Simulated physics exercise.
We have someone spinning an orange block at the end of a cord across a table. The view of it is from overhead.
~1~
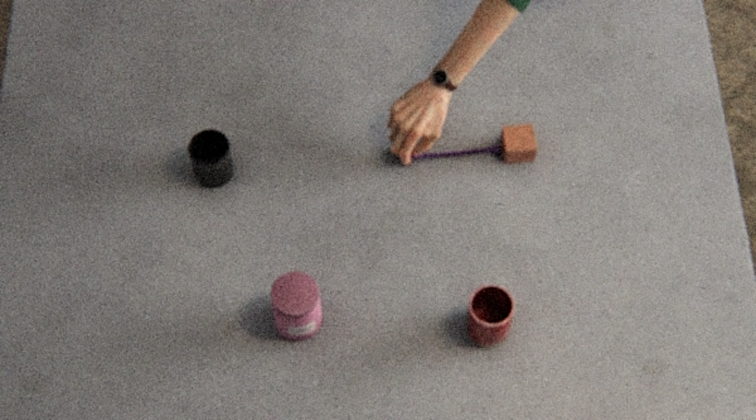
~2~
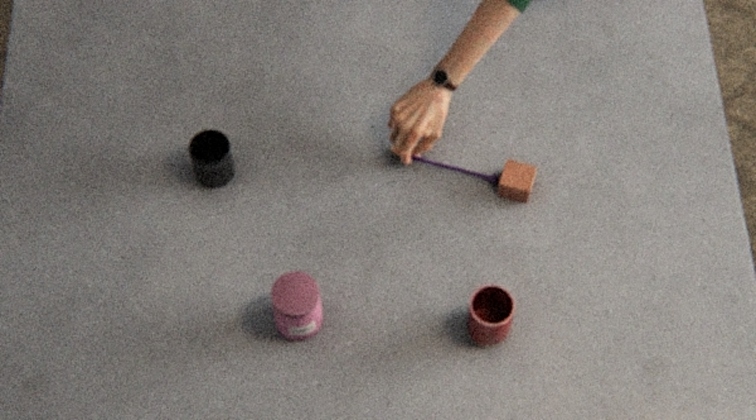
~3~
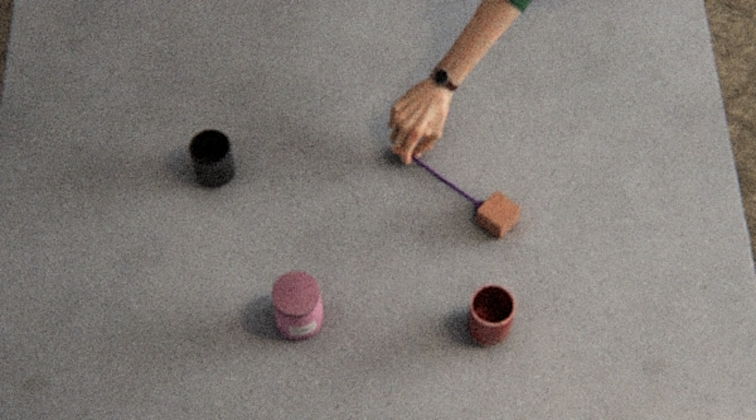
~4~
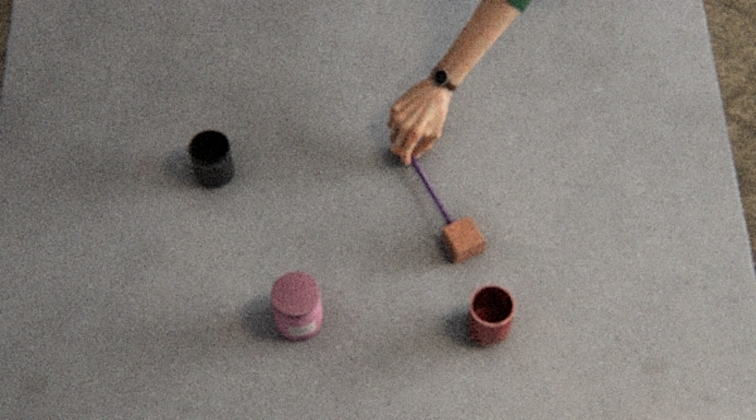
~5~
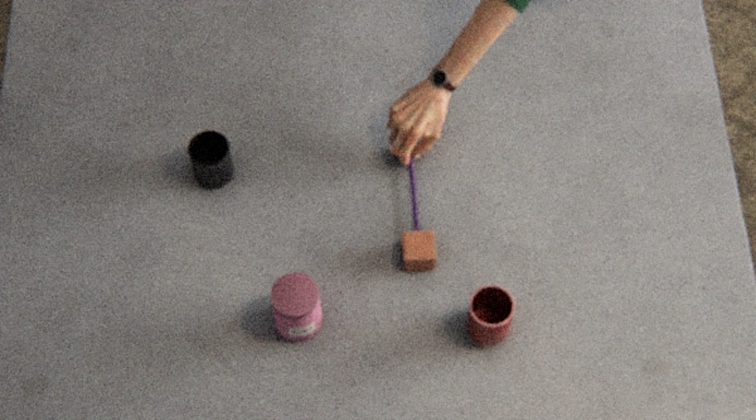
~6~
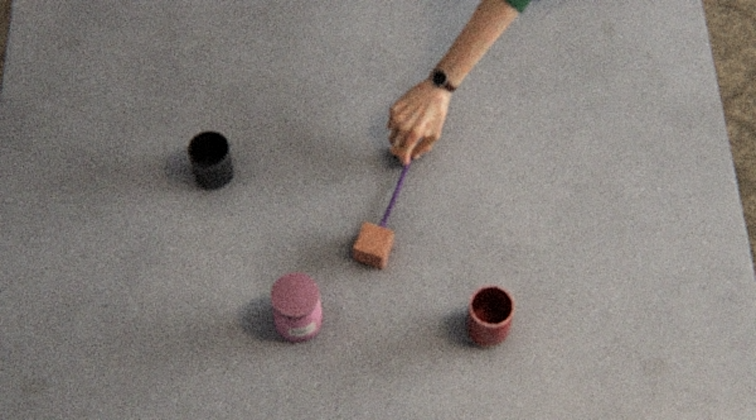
On a gray table, a hand swings an orange block clockwise on a purple cord.
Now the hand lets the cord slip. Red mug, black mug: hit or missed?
One by one: The red mug will receive no impact, the black mug will receive an impact.
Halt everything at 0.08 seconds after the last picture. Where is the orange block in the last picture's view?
(297, 209).
Then, 0.08 s on from there, block near (297, 209).
Then, 0.20 s on from there, block near (235, 179); black mug pushed aside.
In the end, block near (233, 179); black mug pushed aside. The red mug remains clear and the black mug takes the knock.
